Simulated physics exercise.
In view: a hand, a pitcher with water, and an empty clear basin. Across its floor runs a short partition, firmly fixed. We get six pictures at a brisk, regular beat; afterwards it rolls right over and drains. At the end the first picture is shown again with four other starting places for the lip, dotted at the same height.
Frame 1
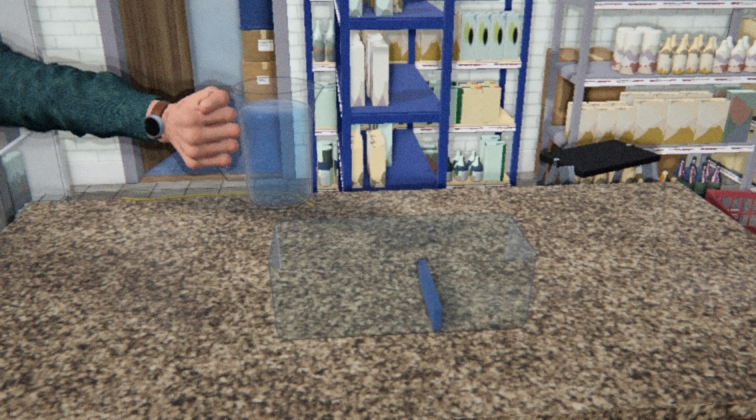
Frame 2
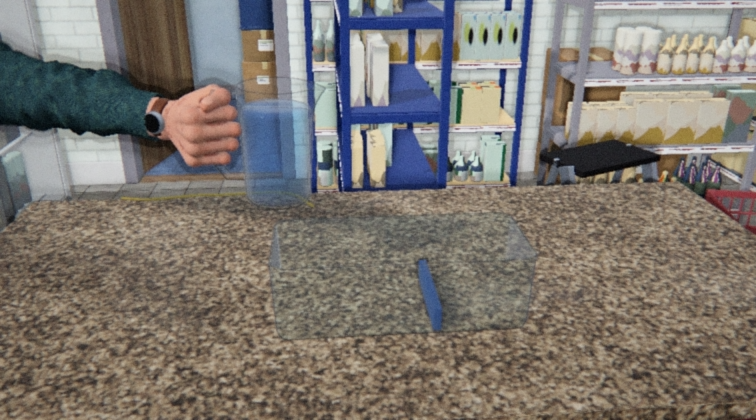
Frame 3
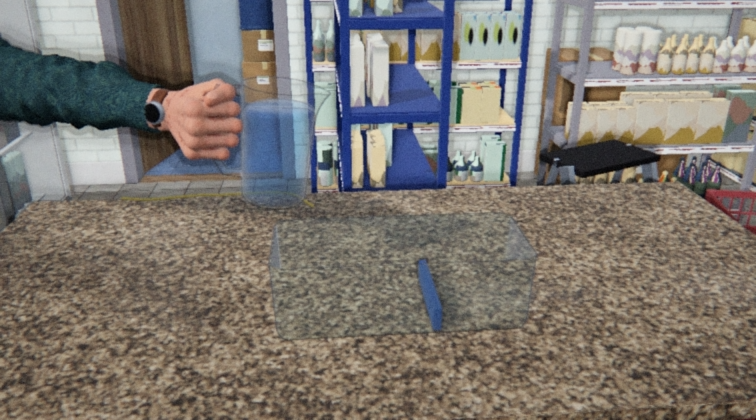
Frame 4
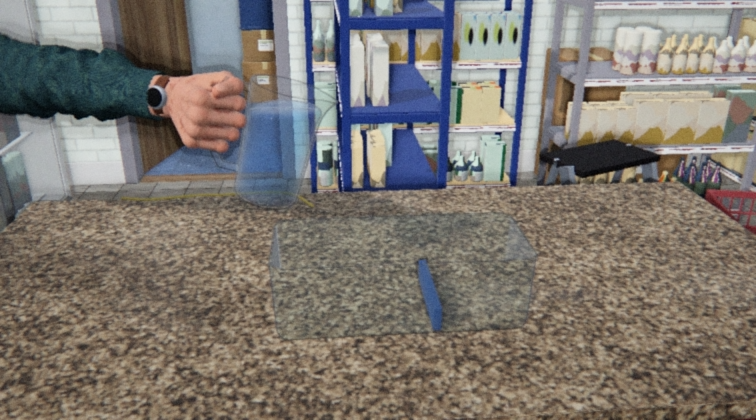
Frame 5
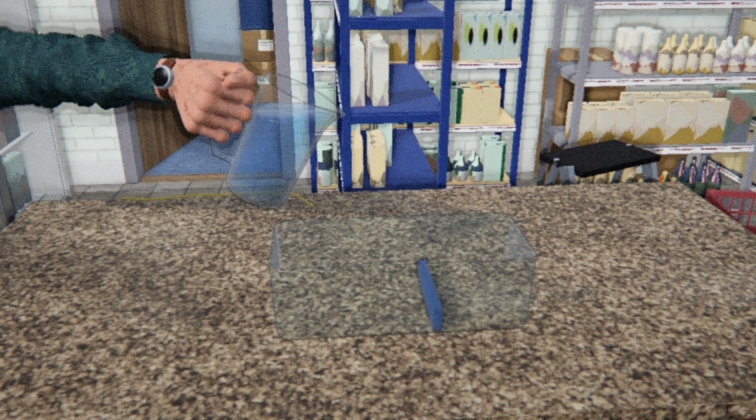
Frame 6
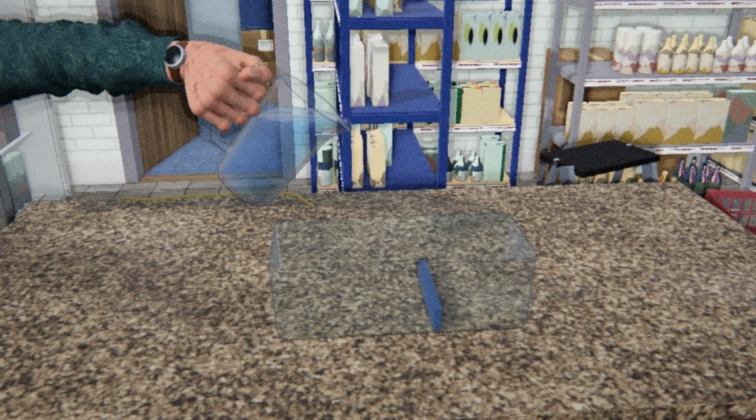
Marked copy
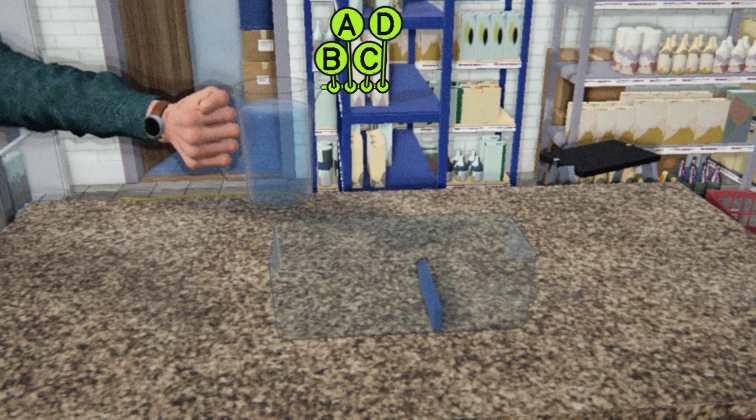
Hand in a dark green sleeve gradually tilting a clear pitcher of water rightward above a granite counter holding a clear basin.
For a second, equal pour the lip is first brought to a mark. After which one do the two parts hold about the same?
C.
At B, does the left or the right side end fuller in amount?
The left one.
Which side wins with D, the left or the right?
The right side.
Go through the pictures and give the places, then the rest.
Upright, lip at (322, 87); basin from (276, 336) to (526, 324); top of the wall at (430, 282); nothing has left yet, in the first frame.
Upright, lip at (324, 88); nothing has left yet, in the second frame.
Tipped about 7°, lip at (329, 93); nothing has left yet, in the third frame.
Tipped about 15°, lip at (336, 101); nothing has left yet, in the fourth frame.
Tipped about 27°, lip at (344, 113); nothing has left yet, in the fifth frame.
Tipped about 39°, lip at (349, 128); water is over the lip, down to (349, 128), in the sixth frame.
In lime, A at (350, 86); B at (334, 86); C at (366, 86); D at (382, 86).
If A is chosen, about 80 % ends left of the wall and 15 % right of it; 5 % is lost outside.
If B is chosen, about 89 % ends left of the wall and 7 % right of it; 4 % is lost outside.
If C is chosen, about 50 % ends left of the wall and 48 % right of it.
If D is chosen, about 27 % ends left of the wall and 72 % right of it.
